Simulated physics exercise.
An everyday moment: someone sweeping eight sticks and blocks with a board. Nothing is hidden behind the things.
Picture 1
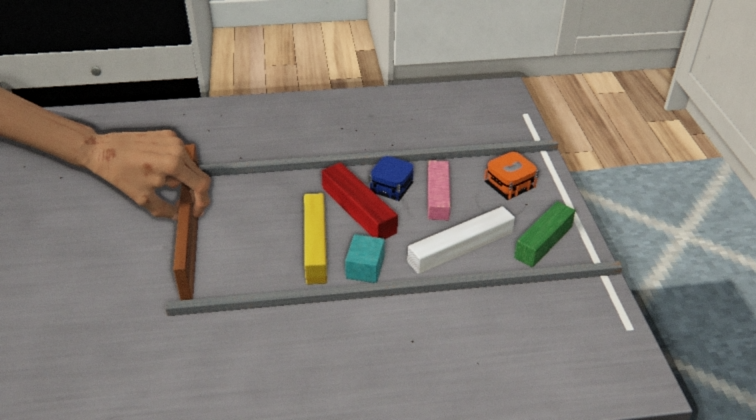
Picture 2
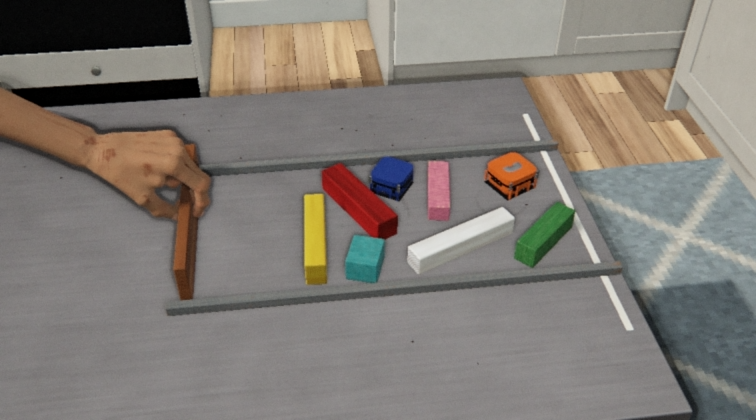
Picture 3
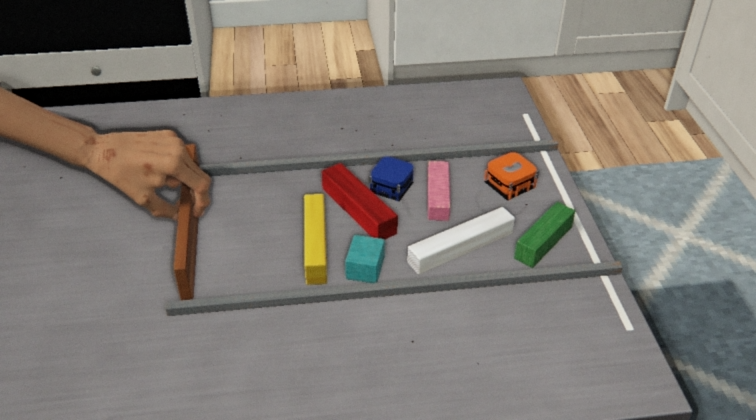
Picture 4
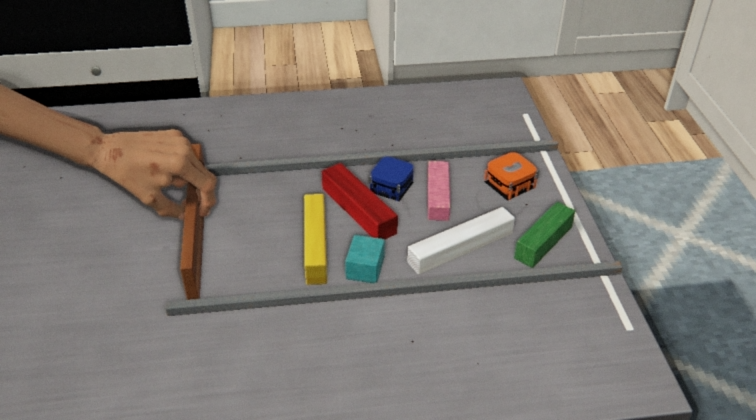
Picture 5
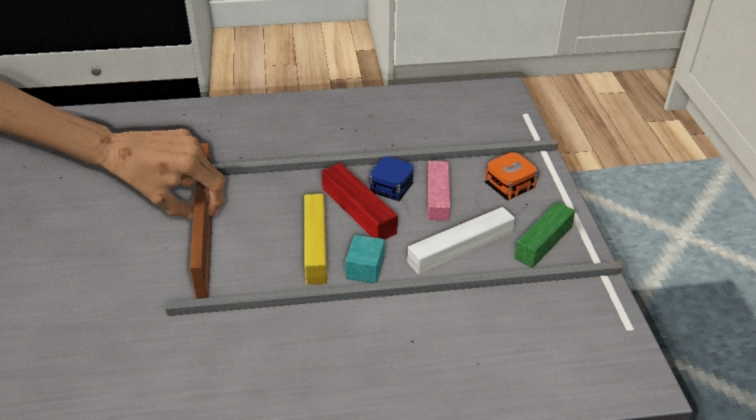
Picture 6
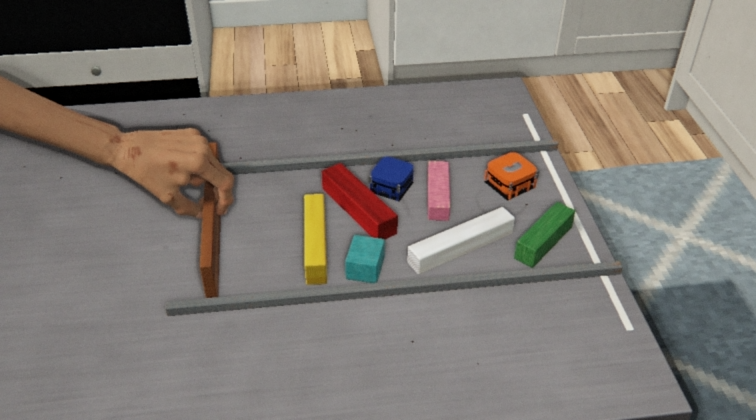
A hand reaches in from the left to grip an upright brown board on a grey table in a room with pale cabinets, wood flooring and a blue patterned rug, seen from above. Between two grey rails lie yellow, red, turquoise, blue, pink and white pieces, with orange and green ones near a white line at right. The hand, still at first, slides the board slightly right, touching nothing, while the camera stays still.
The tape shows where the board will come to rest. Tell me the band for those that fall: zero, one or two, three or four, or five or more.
Here the number that fall off is five or more.
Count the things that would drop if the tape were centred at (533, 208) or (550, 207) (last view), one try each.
It would be 4 and 5.
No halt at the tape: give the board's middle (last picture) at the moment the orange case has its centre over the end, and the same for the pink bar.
At (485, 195) for the orange case; at (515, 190) for the pink bar.
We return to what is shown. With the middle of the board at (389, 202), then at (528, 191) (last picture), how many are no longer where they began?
6 and 8.
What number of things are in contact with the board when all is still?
1 of them.
Early on, none off yet; green bar at rest near (545, 234); orange case at rest near (511, 176); white stick travelled a little near (478, 237).
Finally, the number that fall off is five or more; lost, turquoise block, red stick, blue case, pink bar, white stick, orange case and green bar.
